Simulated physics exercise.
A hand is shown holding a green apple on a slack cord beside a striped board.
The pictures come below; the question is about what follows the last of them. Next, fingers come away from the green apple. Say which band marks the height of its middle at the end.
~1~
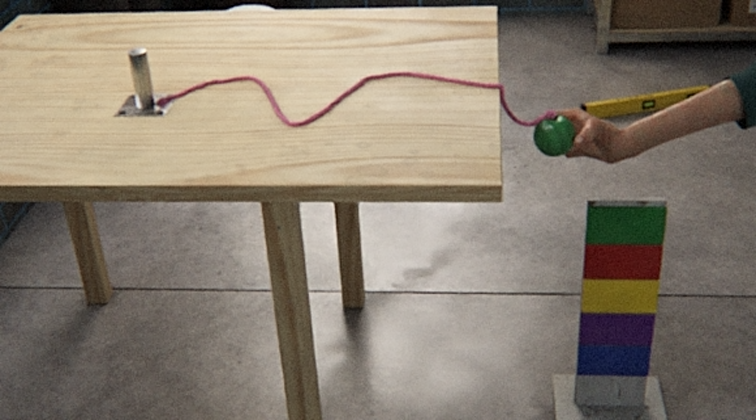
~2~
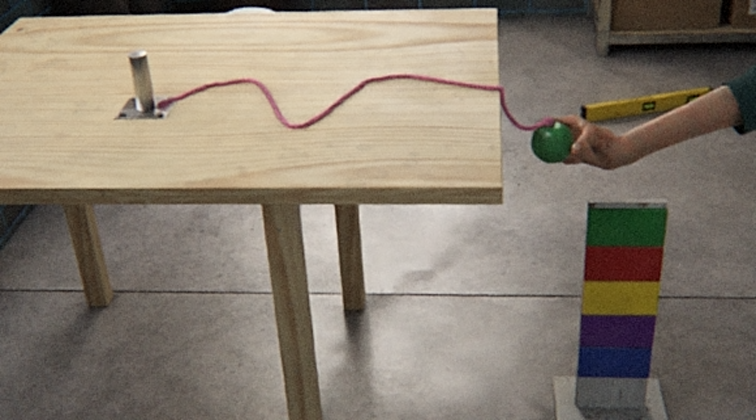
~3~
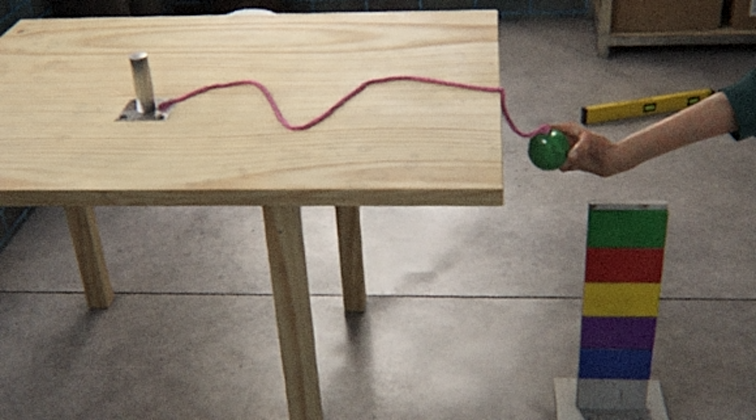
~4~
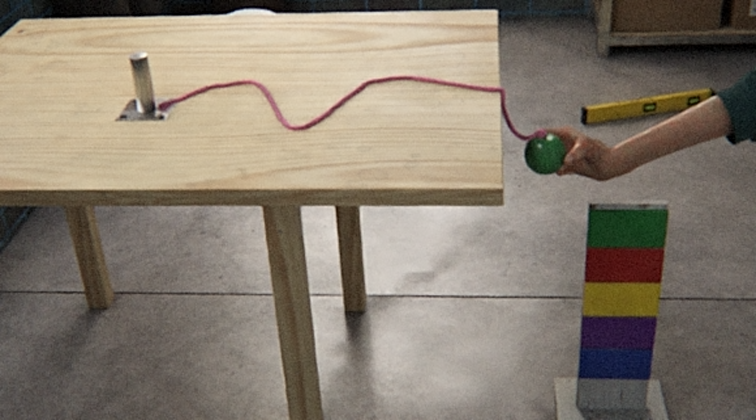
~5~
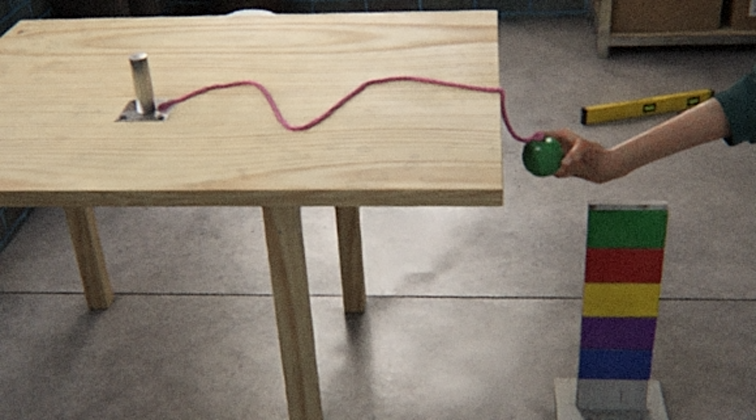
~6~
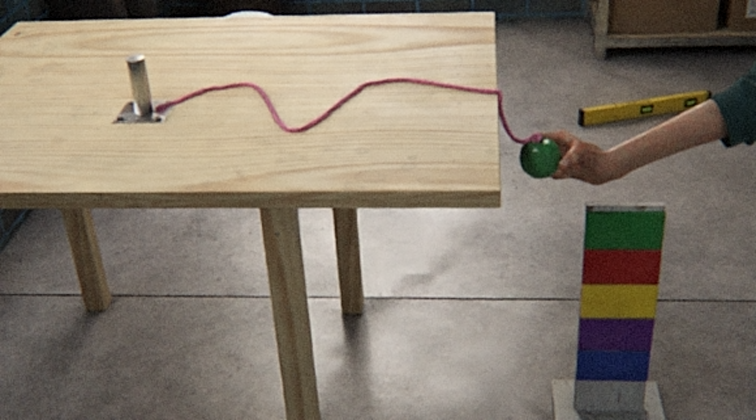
The purple band marks it.
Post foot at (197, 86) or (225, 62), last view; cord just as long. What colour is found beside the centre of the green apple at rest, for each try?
The first case gives blue, the second gives blue.
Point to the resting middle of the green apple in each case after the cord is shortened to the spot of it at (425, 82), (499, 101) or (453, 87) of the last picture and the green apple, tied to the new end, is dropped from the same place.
First (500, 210), then (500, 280), then (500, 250).
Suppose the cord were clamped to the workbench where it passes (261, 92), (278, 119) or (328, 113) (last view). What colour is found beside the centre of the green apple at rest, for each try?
Results, in sequence: Yellow / red / green.
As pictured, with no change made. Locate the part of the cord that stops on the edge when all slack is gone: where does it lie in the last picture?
About (348, 97).
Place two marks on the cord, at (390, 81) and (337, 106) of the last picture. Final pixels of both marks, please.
First point (499, 163), second point (477, 100).
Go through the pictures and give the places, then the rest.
Green apple (554, 135); green (626, 227); red (623, 263); yellow (620, 297); purple (617, 330); blue (614, 362), in the first picture.
Green apple (552, 142); cord through (203, 90) (269, 96) (311, 122) (367, 82) (464, 85), in the second picture.
Green apple (549, 150), in the third picture.
Green apple (545, 154); cord through (204, 91) (270, 98) (312, 124) (368, 83) (465, 86), in the fourth picture.
Green apple (543, 156), in the fifth picture.
Green apple (540, 158); cord through (201, 94) (267, 100) (309, 126) (365, 85) (462, 88), in the sixth picture.
Early on, apple near (532, 289); level with yellow.
Midway, apple near (483, 329); level with purple.
Near the end, apple near (503, 333); level with purple.
Finally, apple near (495, 335); level with purple. At purple.
